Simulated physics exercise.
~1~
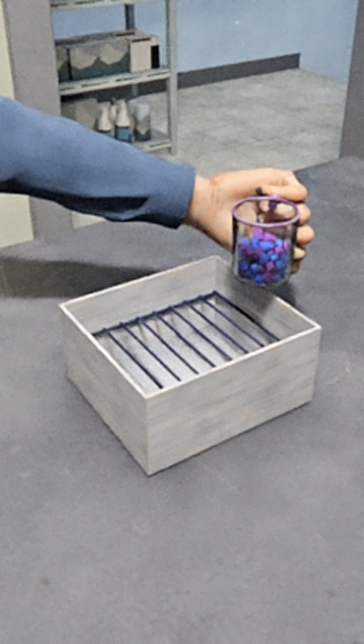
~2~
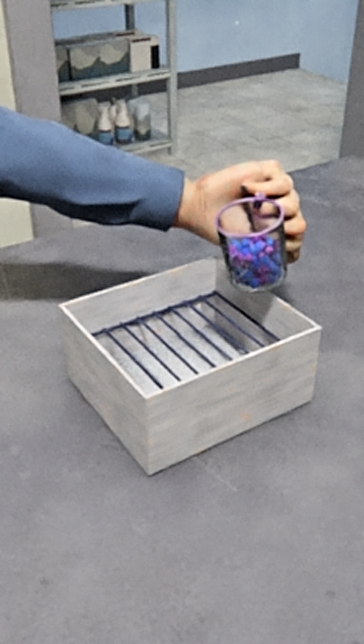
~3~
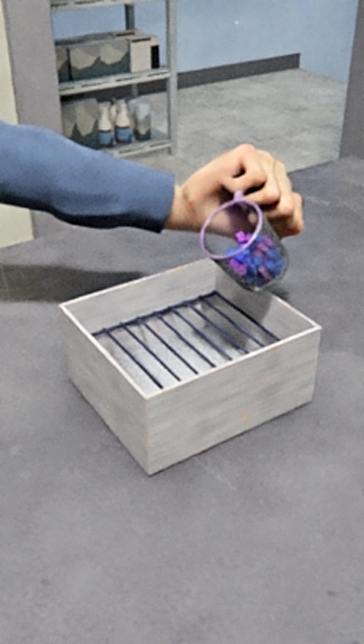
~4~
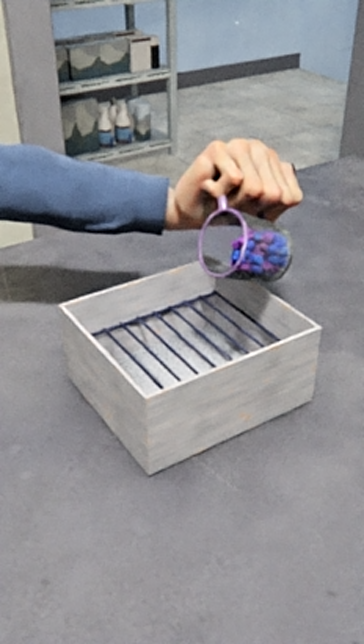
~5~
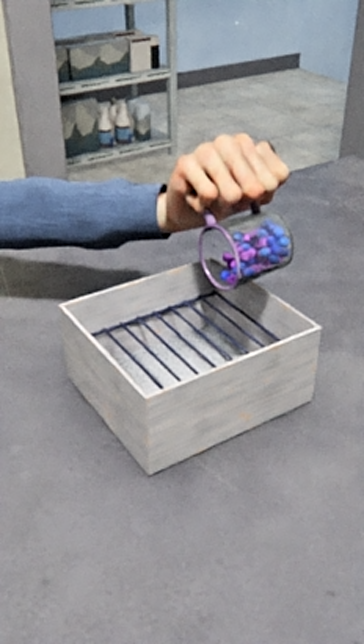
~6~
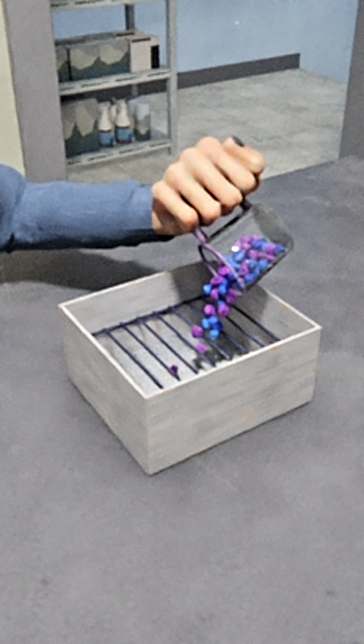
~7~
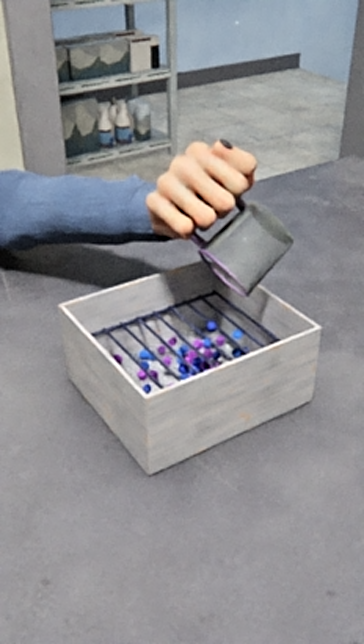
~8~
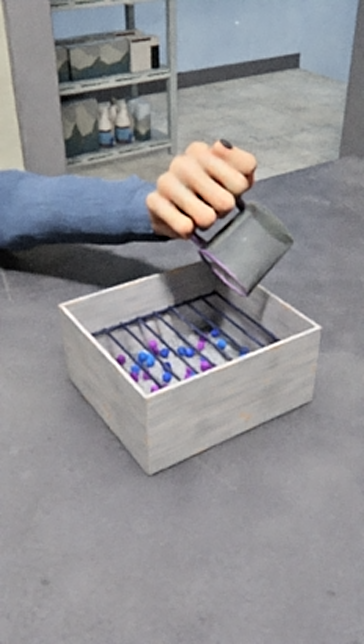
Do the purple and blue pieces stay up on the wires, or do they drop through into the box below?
Both the purple and the blue pieces drop through the gaps between the wires and end up in the box below.
